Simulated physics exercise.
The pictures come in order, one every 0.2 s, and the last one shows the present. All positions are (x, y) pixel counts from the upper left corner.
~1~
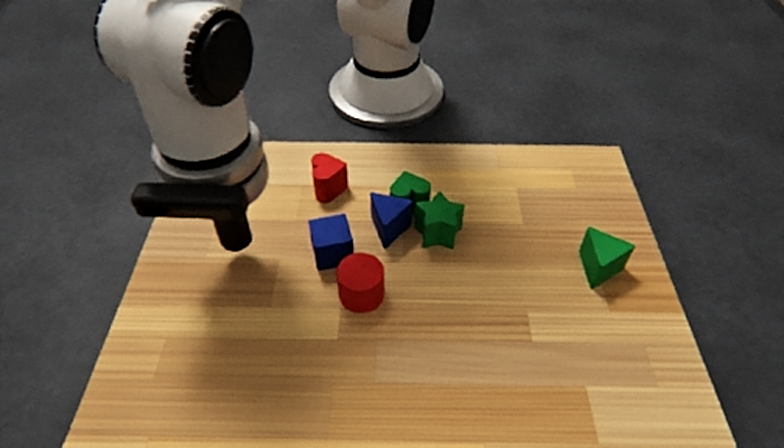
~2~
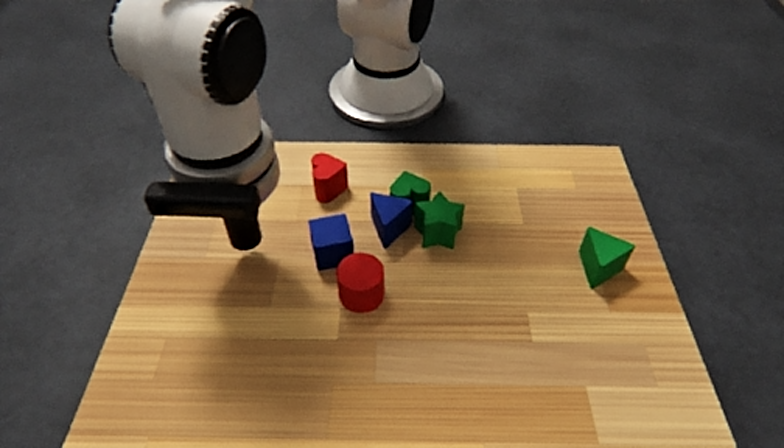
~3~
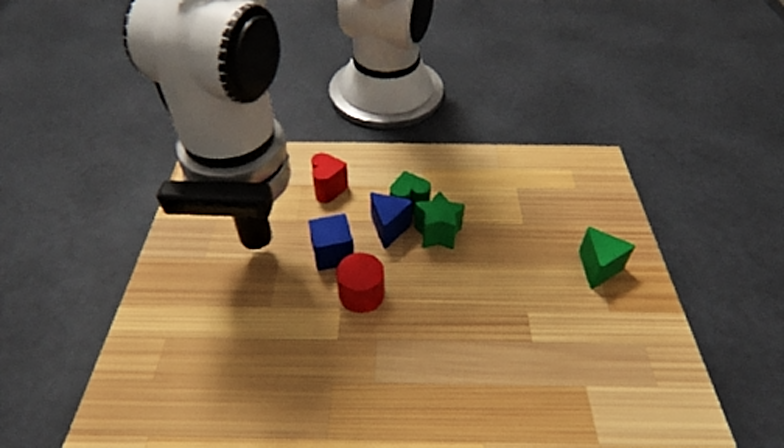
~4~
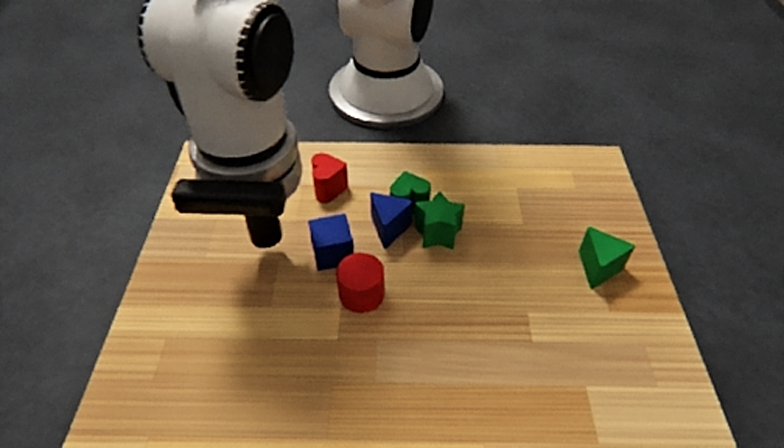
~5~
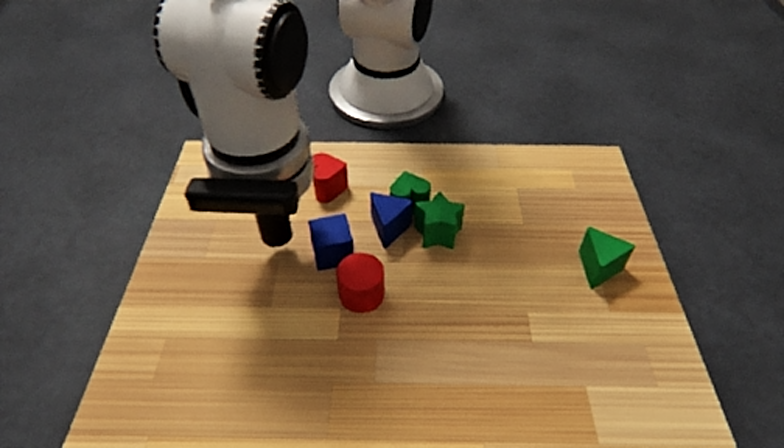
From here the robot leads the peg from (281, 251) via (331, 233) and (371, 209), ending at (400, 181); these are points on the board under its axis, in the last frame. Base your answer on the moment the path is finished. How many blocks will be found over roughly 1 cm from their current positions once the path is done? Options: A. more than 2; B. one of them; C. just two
Answer: B.
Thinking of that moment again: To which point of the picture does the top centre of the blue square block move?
For the centre of its top, I'd go with (354, 228).
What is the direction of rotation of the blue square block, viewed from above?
Top view: Clockwise.
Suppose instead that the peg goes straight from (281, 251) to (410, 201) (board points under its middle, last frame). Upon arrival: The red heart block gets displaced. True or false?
False - the claim does not hold.
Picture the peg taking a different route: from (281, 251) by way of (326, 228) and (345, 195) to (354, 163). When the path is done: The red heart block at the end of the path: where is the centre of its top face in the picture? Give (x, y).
When the path ends, it will be at (321, 149).
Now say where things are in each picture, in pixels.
Tip of the peg (237, 240), middles of tops, blue square block (330, 230), blue triangle (389, 206), green heart block (410, 184), in the first picture.
Peg (246, 239), nothing pushed, in the second picture.
Peg (256, 238), nothing pushed, in the third picture.
Peg (267, 237), nothing pushed, in the fourth picture.
Peg (277, 236), blue square block (330, 230), blue triangle (389, 206), green heart block (410, 184), in the fifth picture.
What follows on the original path. One third of the way, peg (330, 217); blue square block (351, 229), turned 55° clockwise.
Two thirds of the way, peg (372, 192); blue square block (354, 228), turned 65° clockwise; green heart block (413, 183).
At the end, peg (400, 165); blue square block (354, 228), turned 65° clockwise; blue triangle unmoved; green heart block (414, 182).
